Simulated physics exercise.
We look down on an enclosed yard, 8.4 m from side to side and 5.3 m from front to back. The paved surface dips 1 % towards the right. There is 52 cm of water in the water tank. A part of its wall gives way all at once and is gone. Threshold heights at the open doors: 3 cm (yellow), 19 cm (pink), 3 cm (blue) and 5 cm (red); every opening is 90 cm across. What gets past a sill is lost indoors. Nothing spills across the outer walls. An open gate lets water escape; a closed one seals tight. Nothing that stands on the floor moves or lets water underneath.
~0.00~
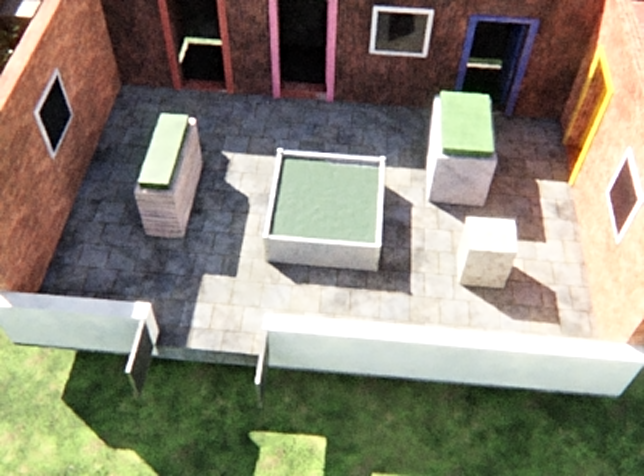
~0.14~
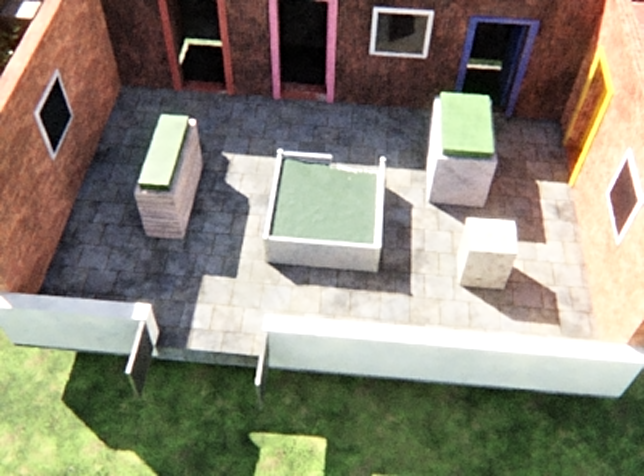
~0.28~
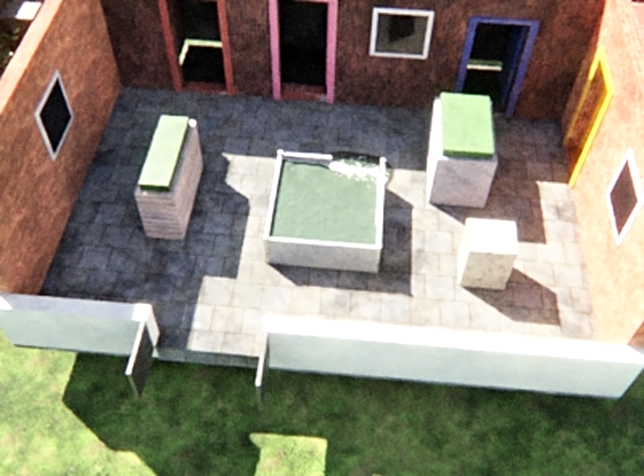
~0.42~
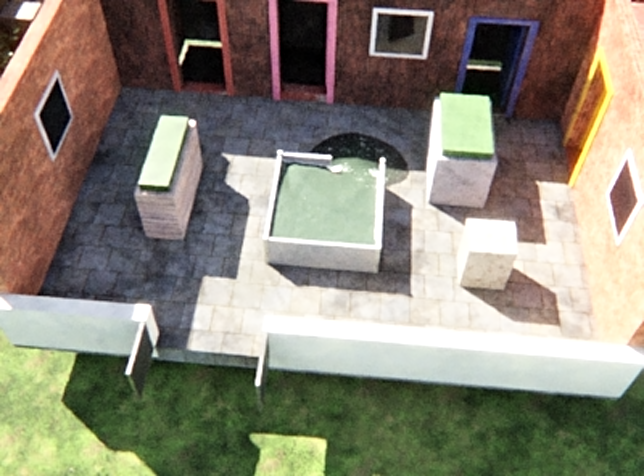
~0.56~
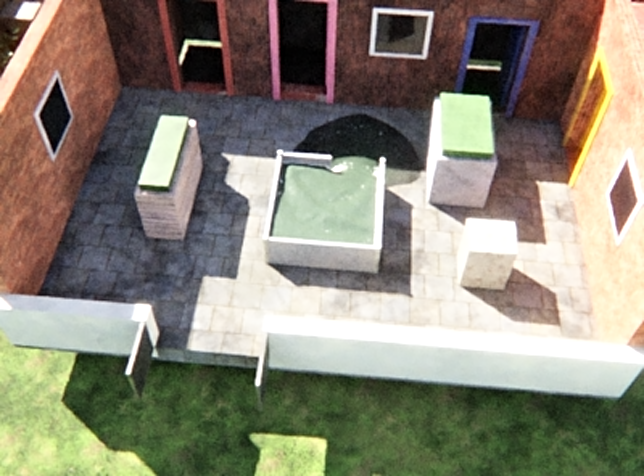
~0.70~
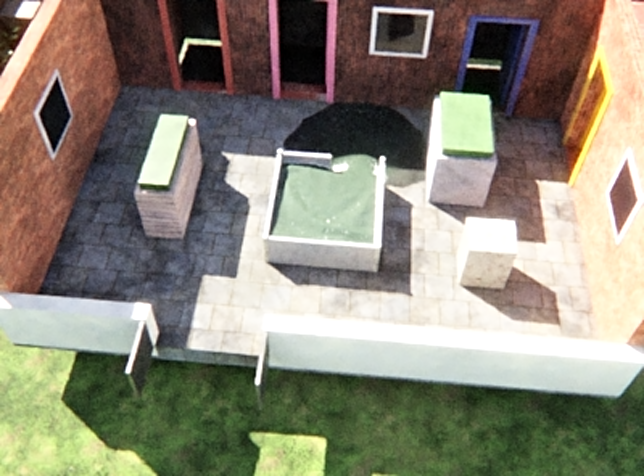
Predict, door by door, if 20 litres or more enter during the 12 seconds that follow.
Within that time: At the yellow door it passes the limit; at the pink door it stays under the limit; at the blue door it goes over the limit; at the red door it keeps below the limit.
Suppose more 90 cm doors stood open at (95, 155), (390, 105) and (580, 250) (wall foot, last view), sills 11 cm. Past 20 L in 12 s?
In turn: Not over, above, not over.
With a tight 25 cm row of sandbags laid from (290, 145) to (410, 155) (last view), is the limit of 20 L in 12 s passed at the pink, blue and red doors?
Against that limit: Pink under, blue not over, red below.
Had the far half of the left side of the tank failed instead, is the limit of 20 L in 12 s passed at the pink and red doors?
Against that limit: Pink under, red past it.
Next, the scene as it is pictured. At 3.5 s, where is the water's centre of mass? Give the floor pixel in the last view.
At about (351, 164).
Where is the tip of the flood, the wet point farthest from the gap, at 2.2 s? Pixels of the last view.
At about (555, 122).
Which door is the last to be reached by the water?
The yellow one.
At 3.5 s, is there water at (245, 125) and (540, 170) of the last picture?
In that order: Under water, under water.
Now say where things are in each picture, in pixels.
The first frame shows the water tank at (327, 199) is whole and still, 52 cm deep.
In the second frame, the front is at a hidden place, 0.5 m from the gap on the water tank's far side; 0.2 m2 of floor is under water; 52 cm left at the back of the water tank.
In the third frame, water pours out on the water tank's far side and has run 0.8 m, to (338, 155); typically 8 cm deep outside, 52 cm at the water tank's back.
In the fourth frame, the front is at (346, 137), 1.2 m from the gap on the water tank's far side; 1.4 m2 of floor is under water; 52 cm left at the back of the water tank.
In the fifth frame, water pours out on the water tank's far side and has run 1.7 m, to (364, 118); typically 4 cm deep outside, 52 cm at the water tank's back.
In the sixth frame, the front is at (380, 106), 2.1 m from the gap on the water tank's far side; 3.4 m2 of floor is under water; 47 cm left at the back of the water tank.
After 1.4 s water covers 10 % of the floor and is deepest (26 cm) near (359, 176); yellow door not reached, pink door 13 cm at the sill, 0 L in, blue door not reached, red door not reached.
After 2.2 s water covers 20 % of the floor and is deepest (26 cm) near (402, 110); yellow door not reached, pink door 16 cm at the sill, 0 L in, blue door 7 cm at the sill, 3 L in, red door 2 cm at the sill, 0 L in.
After 3.5 s water covers 35 % of the floor and is deepest (18 cm) near (558, 135); yellow door 12 cm at the sill, 21 L in, pink door 11 cm at the sill, 0 L in, blue door 6 cm at the sill, 15 L in, red door 4 cm at the sill, 0 L in.
After 7.0 s water covers 65 % of the floor and is deepest (12 cm) near (558, 135); yellow door 8 cm at the sill, 117 L in, pink door 6 cm at the sill, 0 L in, blue door 5 cm at the sill, 33 L in, red door 3 cm at the sill, 0 L in.
After 12.0 s water covers 90 % of the floor and is deepest (7 cm) near (548, 134); yellow door 6 cm at the sill, 169 L in, pink door 3 cm at the sill, 0 L in, blue door 3 cm at the sill, 42 L in, red door 3 cm at the sill, 0 L in.
